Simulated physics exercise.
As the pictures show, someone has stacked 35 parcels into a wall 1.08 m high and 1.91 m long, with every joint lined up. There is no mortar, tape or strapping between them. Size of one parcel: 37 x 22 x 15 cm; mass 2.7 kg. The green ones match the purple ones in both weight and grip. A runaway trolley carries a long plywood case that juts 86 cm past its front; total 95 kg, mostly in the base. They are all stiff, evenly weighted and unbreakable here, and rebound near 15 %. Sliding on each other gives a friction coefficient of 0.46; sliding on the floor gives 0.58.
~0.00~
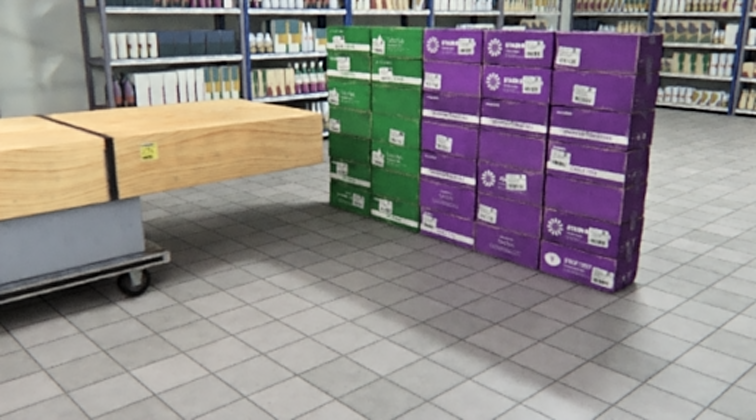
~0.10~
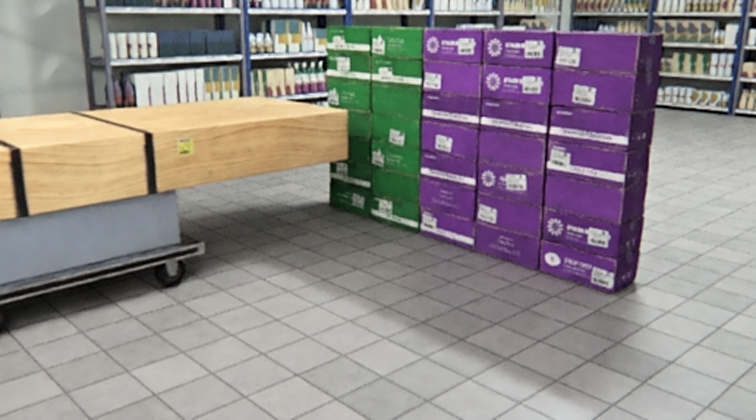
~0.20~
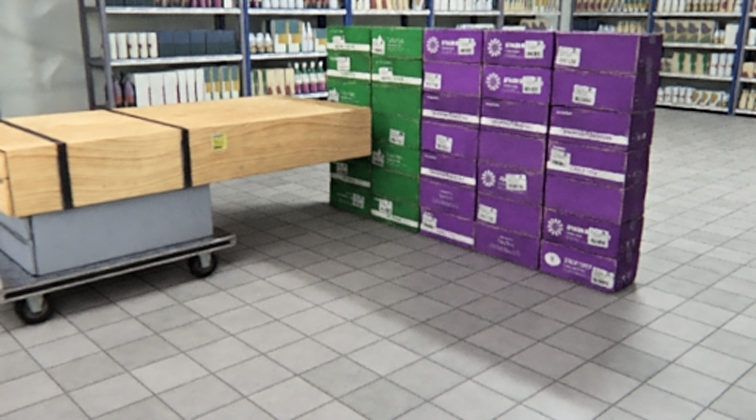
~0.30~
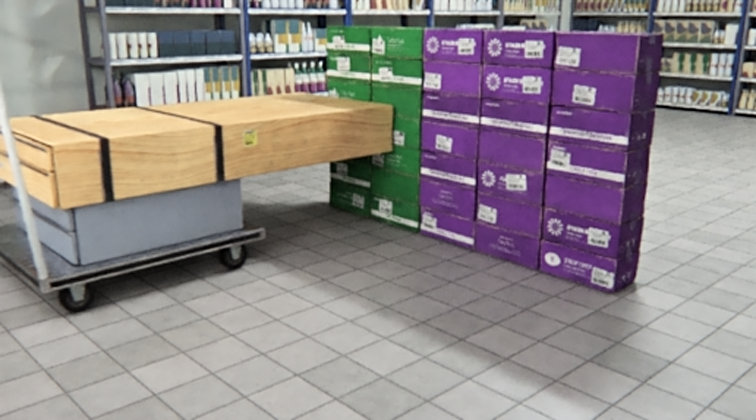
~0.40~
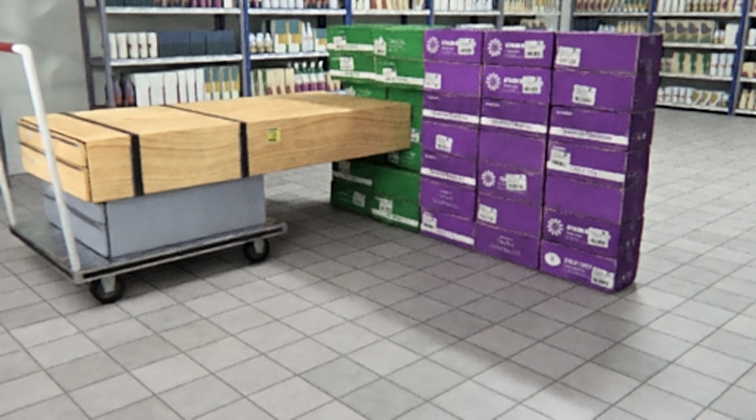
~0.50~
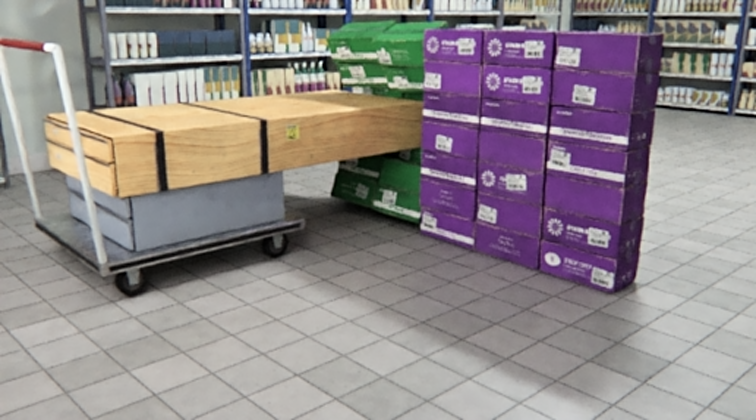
A loaded platform trolley rolling right, its long wooden crate pushing into stacked green boxes and tilting them beside still purple ones.
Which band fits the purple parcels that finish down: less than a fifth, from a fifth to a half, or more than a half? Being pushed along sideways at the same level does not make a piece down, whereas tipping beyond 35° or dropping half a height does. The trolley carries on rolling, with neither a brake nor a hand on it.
Less than a fifth.
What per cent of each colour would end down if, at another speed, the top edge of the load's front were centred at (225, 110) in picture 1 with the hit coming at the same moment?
Purple 0%, green 70%.
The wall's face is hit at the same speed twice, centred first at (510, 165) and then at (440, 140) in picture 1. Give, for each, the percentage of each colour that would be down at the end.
You'd get purple at 90 followed by 60, and green at 0 followed by 50 percent.
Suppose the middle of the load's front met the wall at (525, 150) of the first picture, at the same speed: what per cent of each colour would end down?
The purple ones would be 90 per cent down and the green ones 0 per cent.
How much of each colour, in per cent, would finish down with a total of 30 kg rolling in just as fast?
Purple 0, green 90 per cent.
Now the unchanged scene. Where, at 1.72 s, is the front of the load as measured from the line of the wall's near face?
Reading: Approx. 125 cm past the line.
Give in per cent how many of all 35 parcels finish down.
Roughly 40 percent.
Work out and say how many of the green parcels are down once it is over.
For green, the number down is 14.
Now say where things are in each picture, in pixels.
In the first frame (we follow the side turned to the camera), load (313, 130) 50 cm short of the wall; top purple parcel (594, 52); top green parcel (347, 41); no piece has moved.
In the second frame, load (339, 126) 34 cm short of the wall; top purple parcel (594, 52).
In the third frame, load (363, 123) 18 cm short of the wall; top purple parcel (594, 52).
In the fourth frame, load (385, 120) 21 mm short of the wall; top purple parcel (594, 52).
In the fifth frame, load (403, 118) 11 cm into the wall's line; top purple parcel (594, 52); top green parcel (349, 41) tipped 4°; steepest lean 4°, the parcel at (397, 44); 12 stirred so far.
In the sixth frame, load (419, 116) 22 cm into the wall's line; top purple parcel (594, 52); top green parcel (353, 51) tipped 25°; steepest lean 25°, the parcel at (400, 54); 14 stirred so far.
Around 0.60 s, load 33 cm past the wall's line, still rolling; none of the 21 purple parcels down (4 of 35 in all colours); top purple parcel unmoved; top green parcel tipped 41°, 11 cm lower.
Around 0.80 s, load 54 cm past the wall's line, still rolling; none of the 21 purple parcels down (14 of 35 in all colours); top purple parcel unmoved; top green parcel on its side.
Around 1.16 s, load 87 cm past the wall's line, still rolling; none of the 21 purple parcels down (13 of 35 in all colours); top purple parcel unmoved; top green parcel on its side.
Around 1.72 s, load 1.27 m past the wall's line, still rolling; none of the 21 purple parcels down (14 of 35 in all colours); top purple parcel unmoved; top green parcel on its side.
Finally (3.0 s), load 1.31 m past the wall's line, stopped; none of the 21 purple parcels down (14 of 35 in all colours); top purple parcel unmoved; top green parcel on its side. That is 0 per cent. Seen by the last camera, middles, top purple parcel near (608, 51), top green parcel near (464, 71).
